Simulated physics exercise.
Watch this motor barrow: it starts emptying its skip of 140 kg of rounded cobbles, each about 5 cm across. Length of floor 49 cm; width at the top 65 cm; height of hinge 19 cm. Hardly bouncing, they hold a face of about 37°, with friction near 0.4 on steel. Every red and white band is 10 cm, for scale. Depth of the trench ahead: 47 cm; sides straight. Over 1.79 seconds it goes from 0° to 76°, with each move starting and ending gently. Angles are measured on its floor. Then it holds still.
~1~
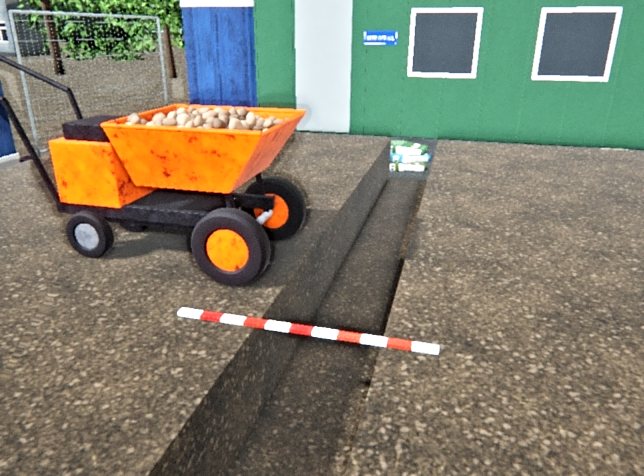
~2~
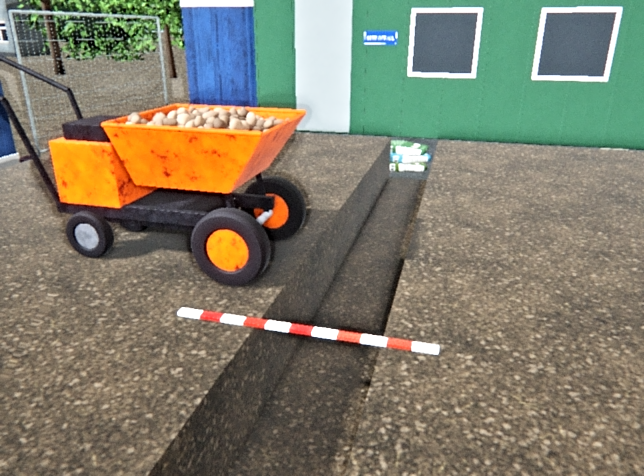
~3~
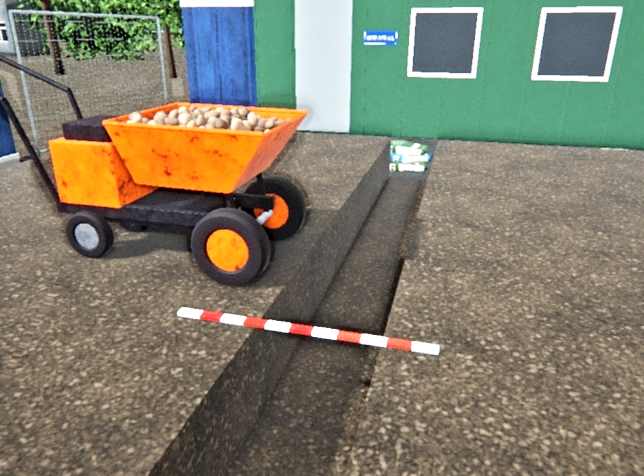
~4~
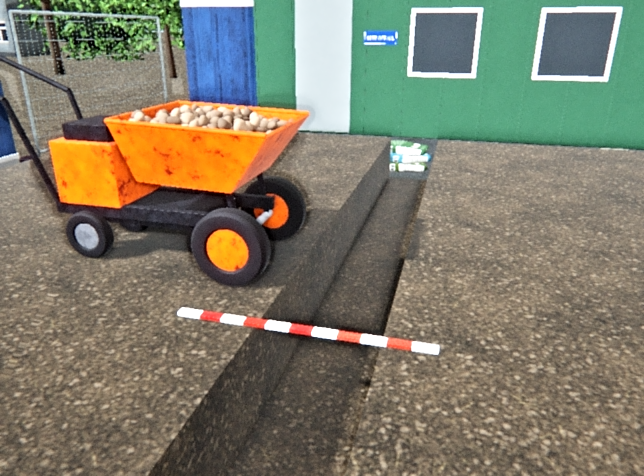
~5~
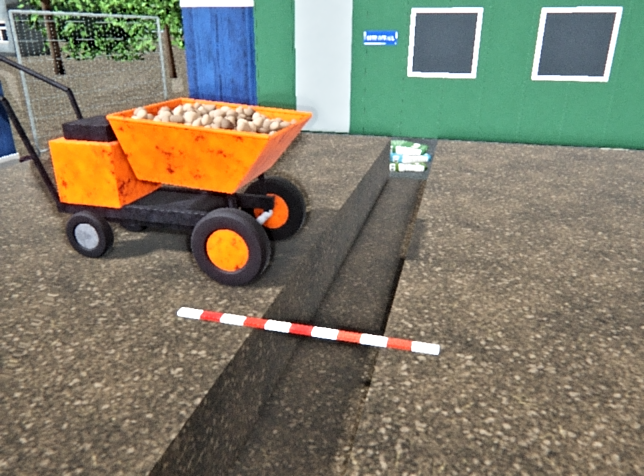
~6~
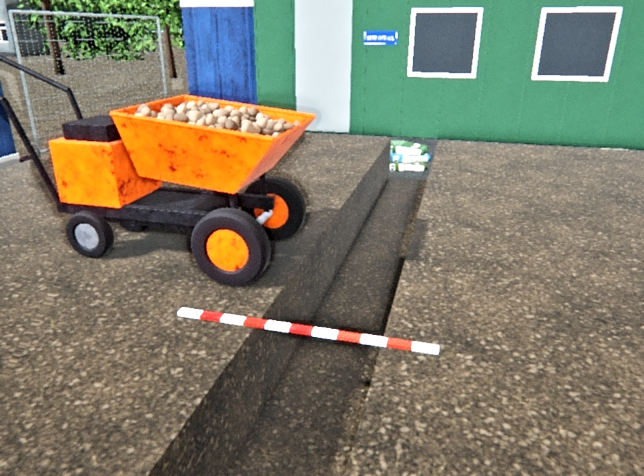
An orange motor barrow's skip full of rounded stones tilts slightly forward beside a trench.
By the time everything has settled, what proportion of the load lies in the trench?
About 71 percent of the load.
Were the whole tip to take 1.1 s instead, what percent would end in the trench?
I'd put it at some 60 in a hundred.
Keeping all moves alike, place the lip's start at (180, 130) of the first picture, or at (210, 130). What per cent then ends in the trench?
First place: Near 100%; second place: Near 100%.
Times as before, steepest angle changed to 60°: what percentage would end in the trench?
In that case near 50 per cent.
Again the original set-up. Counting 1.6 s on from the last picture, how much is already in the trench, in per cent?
I'd put it near 35 per cent.
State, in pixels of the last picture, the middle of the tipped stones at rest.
Look at roughly (378, 339).
Then, 1.0 s after the last picture the floor is at 64°, 95 % in the skip, 5 % in the trench; the foremost stones are at (384, 282).
Then, 1.6 s after the last picture the floor is at 76°, 39 % in the skip, 37 % in the trench, 24 % past the trench; the foremost stones are at (484, 291).
Then, 1.9 s after the last picture the floor is at 76°, 16 % in the skip, 55 % in the trench, 30 % past the trench; the foremost stones are at (518, 284).
Then, 3.9 s after the last picture the floor is at 76°, 0 % in the skip, 71 % in the trench, 29 % past the trench; the foremost stones are at (525, 276).
